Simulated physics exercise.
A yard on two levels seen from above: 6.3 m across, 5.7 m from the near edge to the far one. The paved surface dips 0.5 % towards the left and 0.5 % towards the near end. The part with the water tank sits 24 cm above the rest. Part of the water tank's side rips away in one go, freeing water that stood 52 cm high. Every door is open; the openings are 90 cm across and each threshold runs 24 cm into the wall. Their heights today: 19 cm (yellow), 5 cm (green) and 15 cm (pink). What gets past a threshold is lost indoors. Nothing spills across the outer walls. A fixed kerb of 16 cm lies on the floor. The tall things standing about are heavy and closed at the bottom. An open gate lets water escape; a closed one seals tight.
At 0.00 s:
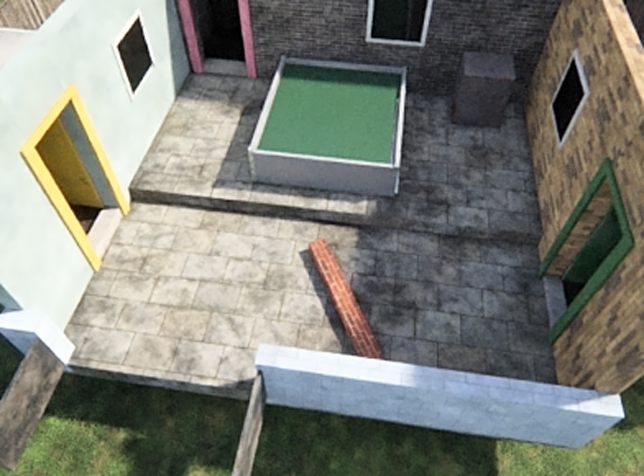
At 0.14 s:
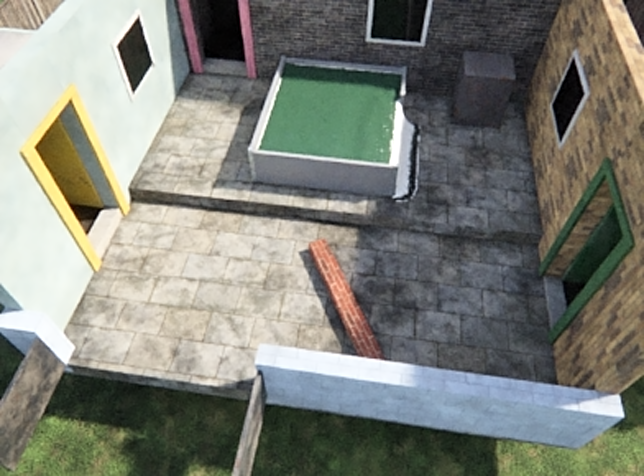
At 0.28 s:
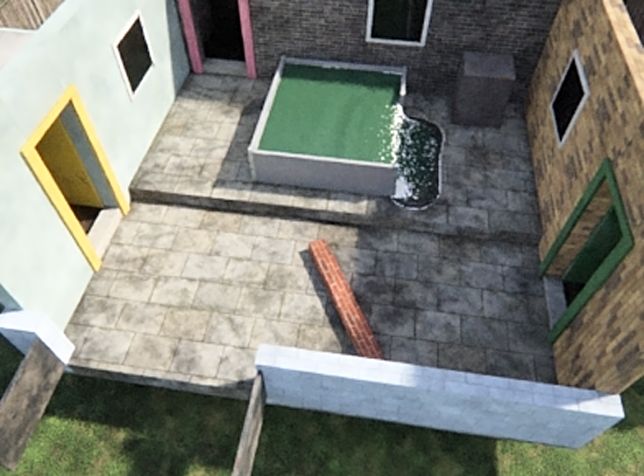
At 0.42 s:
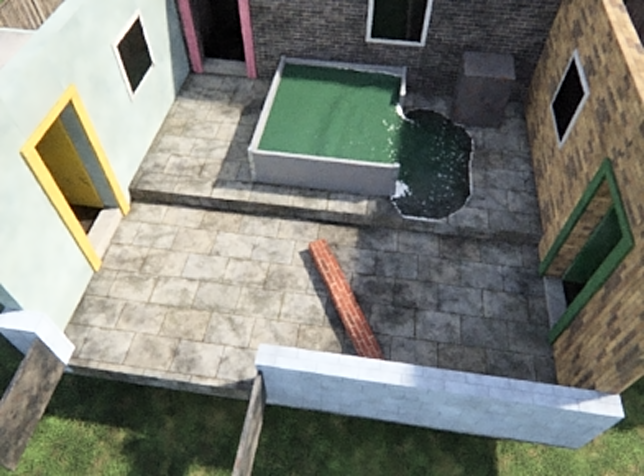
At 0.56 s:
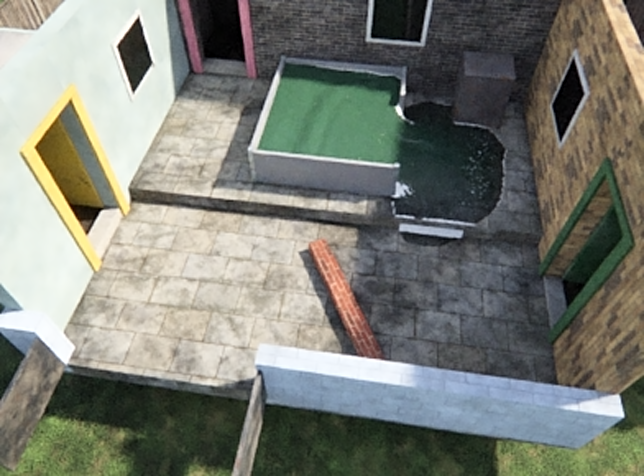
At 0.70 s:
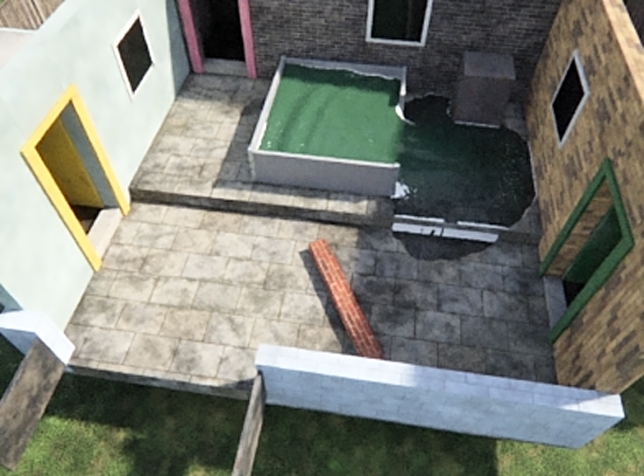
We see a paved yard with a raised back part holding a tank of still green water. Water bursts through the tank's right side, spreads across the upper paving around a dark block, and spills over the step's edge.
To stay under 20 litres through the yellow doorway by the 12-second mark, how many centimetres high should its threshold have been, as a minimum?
At least 8.5 cm or so.
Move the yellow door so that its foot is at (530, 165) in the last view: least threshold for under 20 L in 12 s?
About 28 cm.
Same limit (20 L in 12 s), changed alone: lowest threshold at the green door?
Roughly 15 cm at green.
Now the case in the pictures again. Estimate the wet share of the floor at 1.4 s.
Some 20 per cent of it.
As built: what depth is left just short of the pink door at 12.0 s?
Some 1.5 cm.
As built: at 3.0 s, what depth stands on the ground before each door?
In cm: Yellow 0, green 14, pink 0.
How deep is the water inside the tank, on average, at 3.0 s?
Some 22 cm.
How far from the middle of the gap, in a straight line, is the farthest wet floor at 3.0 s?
Roughly 4.4 m.
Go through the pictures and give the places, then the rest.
In the first frame, still water, 52 cm deep, in the water tank at (334, 110); the yellow door at (87, 192) is dry.
In the second frame, the gap is at (395, 147), the front 0.3 m out at (416, 133); the back of the water tank holds 52 cm.
In the third frame, the gap is at (395, 149), the front 0.7 m out at (437, 147); the back of the water tank holds 52 cm.
In the fourth frame, the gap is at (395, 150), the front 1.2 m out at (467, 157); the back of the water tank holds 52 cm.
In the fifth frame, water pours out at (394, 150) and has run 1.7 m, to (500, 156); about 6 cm deep outside, 52 cm at the back.
In the sixth frame, the front is at (531, 169), 2.2 m from the gap at (395, 150); 4.8 m2 of floor is wet, 51 cm left at the back; 4.3 m in a straight line remain to the yellow door at (87, 192).
After 1.4 s water covers 20 % of the floor, deepest (34 cm) near (525, 182); it has not reached the yellow door.
After 3.0 s water covers 35 % of the floor, deepest (36 cm) near (515, 104); it has not reached the yellow door.
After 12.0 s water covers 80 % of the floor, deepest (16 cm) near (395, 392); 8 cm at the yellow door, 0 litres in over its 19 cm threshold.
At the yellow door as built, the water arrived by 6.0 s and peaked near 14 cm at 7.8 s.
Run again over the same 12 s with other heights there, 37 litres in over 7 cm, 7 litres over 10.5 cm. The limit of 20 litres is kept from about 8.5 cm up.
